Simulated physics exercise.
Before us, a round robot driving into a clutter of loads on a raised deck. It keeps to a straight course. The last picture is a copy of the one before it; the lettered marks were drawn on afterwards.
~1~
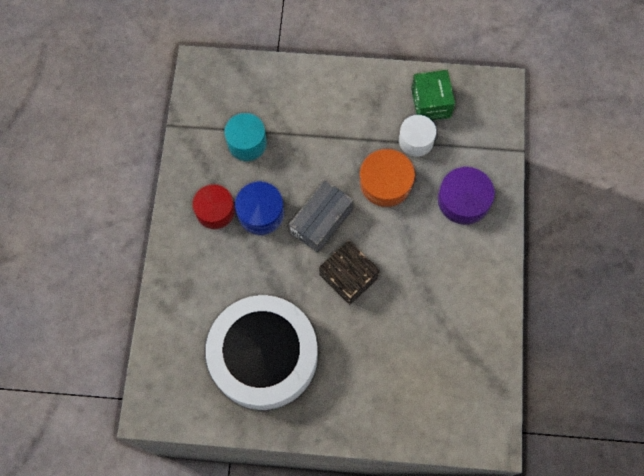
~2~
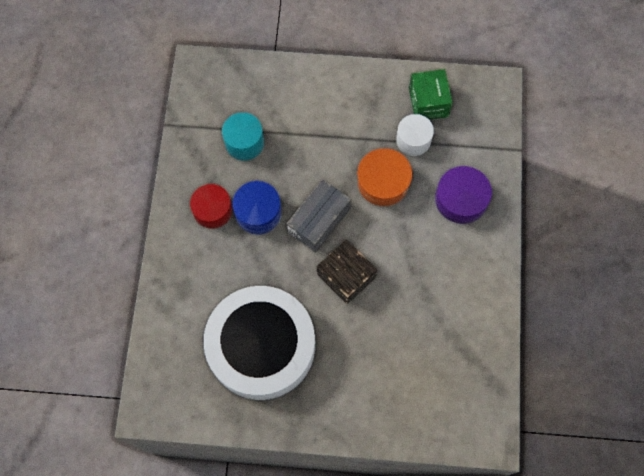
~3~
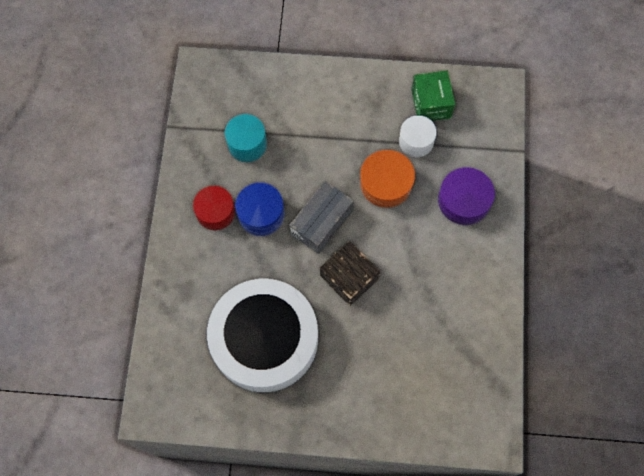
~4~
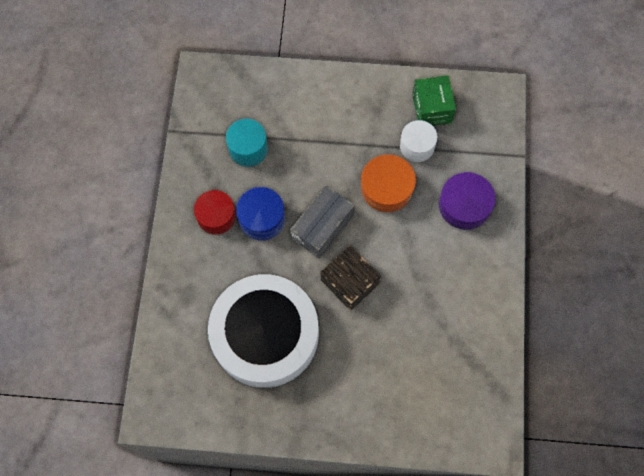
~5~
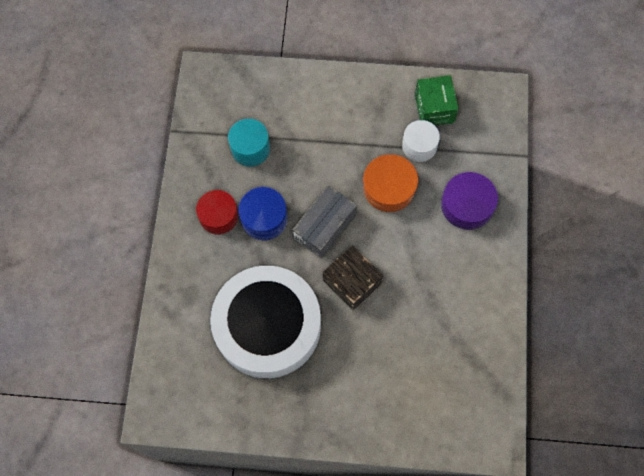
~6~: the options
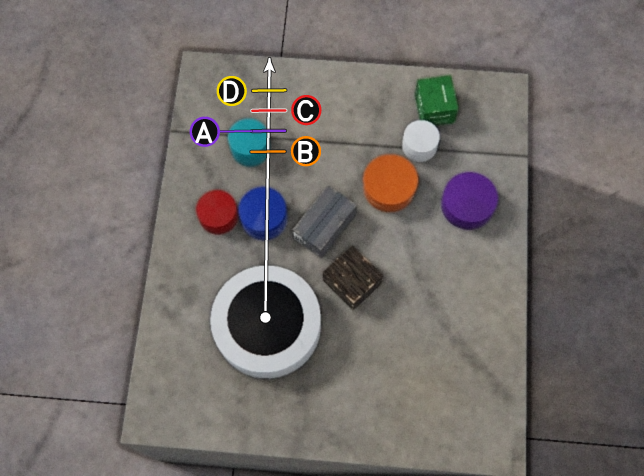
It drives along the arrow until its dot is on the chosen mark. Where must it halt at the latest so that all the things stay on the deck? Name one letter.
The farthest safe stop is C.
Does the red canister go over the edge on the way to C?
No.
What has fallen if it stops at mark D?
It is the blue canister.
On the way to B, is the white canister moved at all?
No.
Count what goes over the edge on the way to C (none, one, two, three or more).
By then, none.
On the marked copy, A at (268, 131); B at (268, 152); C at (269, 110); D at (269, 90); the arrow from (265, 318) to (270, 59); the white dot at (265, 318).
Taking C. A third of the way, robot (268, 245); red canister (214, 206); turquoise canister (249, 139).
Two thirds of the way, robot (269, 171); red canister (199, 189); turquoise canister (239, 99).
When it is over, robot (270, 118); blue canister (287, 58); turquoise canister (228, 73); nothing has fallen.
As for the rest, A is safe but short; B is safe but short; D drops the blue canister.
